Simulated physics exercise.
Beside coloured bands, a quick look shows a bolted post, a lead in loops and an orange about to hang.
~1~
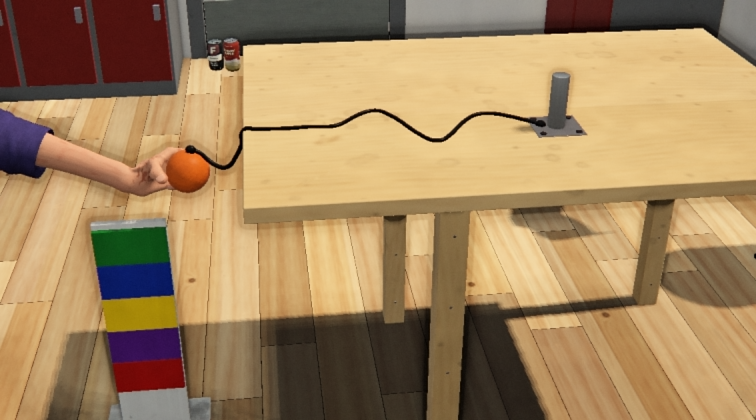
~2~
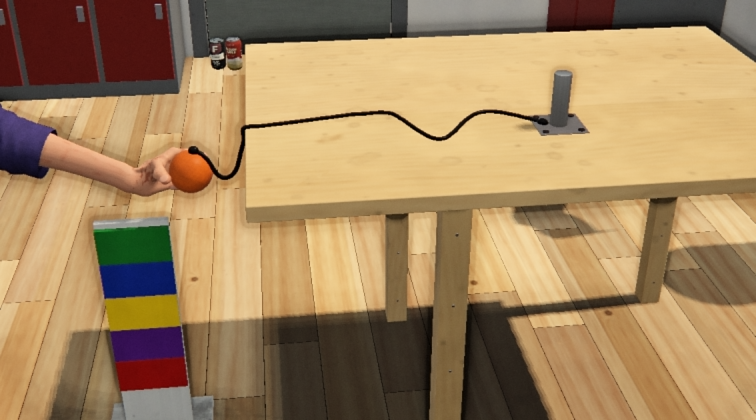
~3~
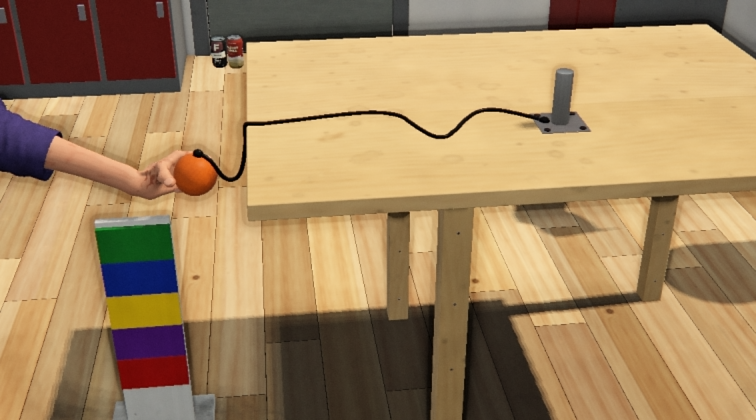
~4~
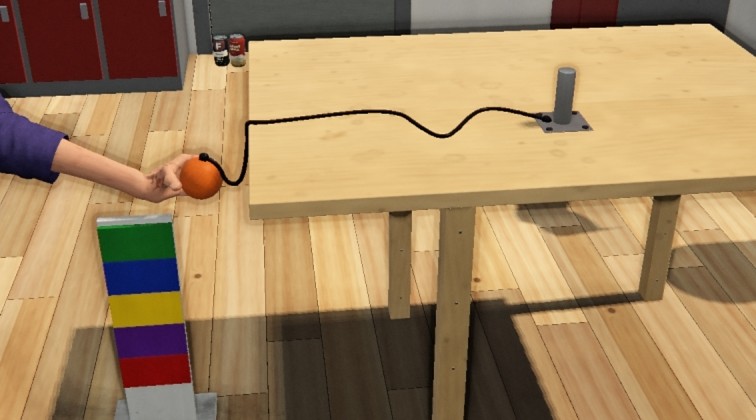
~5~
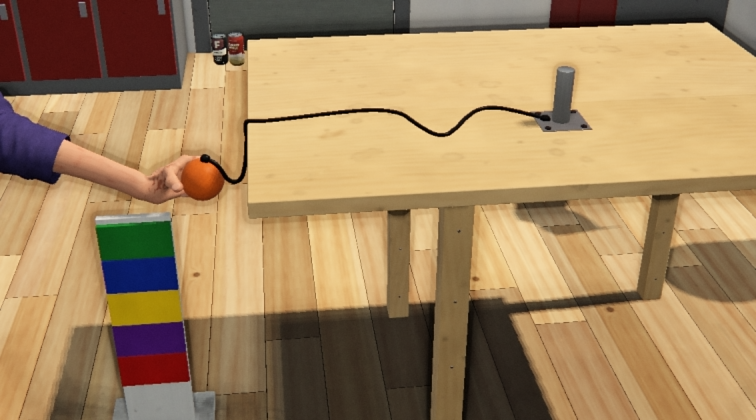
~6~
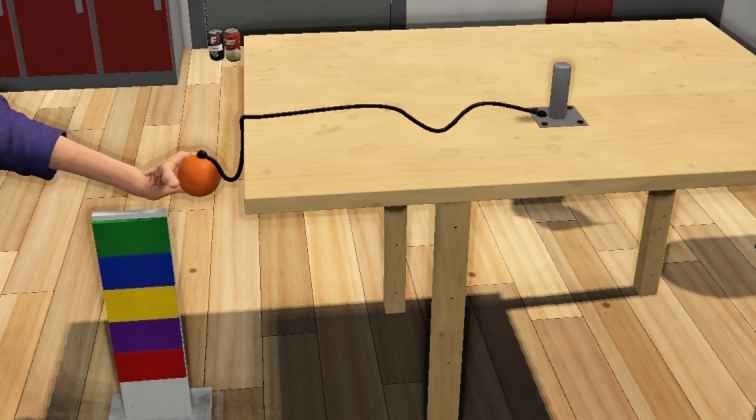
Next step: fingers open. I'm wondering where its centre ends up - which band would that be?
That would be the yellow band.
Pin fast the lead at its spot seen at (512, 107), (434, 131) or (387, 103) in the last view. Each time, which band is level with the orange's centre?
In sequence it's yellow, then blue, and lastly green.
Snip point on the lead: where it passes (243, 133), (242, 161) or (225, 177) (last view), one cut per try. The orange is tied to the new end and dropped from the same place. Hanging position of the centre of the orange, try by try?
Going through them in turn gives (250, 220), (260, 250) and finally (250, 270).
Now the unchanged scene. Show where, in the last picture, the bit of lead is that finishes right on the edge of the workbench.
That spot is around (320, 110).
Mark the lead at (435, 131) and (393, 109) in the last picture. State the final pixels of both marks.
At (388, 121), then (318, 123).
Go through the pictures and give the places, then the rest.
Orange (188, 171); green (130, 248); blue (135, 282); yellow (140, 315); purple (145, 346); red (149, 376), in the first frame.
Orange (191, 171); lead through (504, 113) (451, 134) (400, 118) (320, 119) (243, 144), in the second frame.
Orange (196, 174), in the third frame.
Orange (202, 178); lead through (508, 110) (454, 131) (403, 116) (318, 117) (247, 145), in the fourth frame.
Orange (203, 179), in the fifth frame.
Orange (199, 175); lead through (503, 105) (450, 126) (398, 110) (313, 111) (243, 139), in the sixth frame.
Early on, orange near (219, 296); level with yellow.
Midway, orange near (294, 309); level with yellow.
Near the end, orange near (240, 312); level with yellow.
Finally, orange near (252, 314); level with yellow. At yellow.
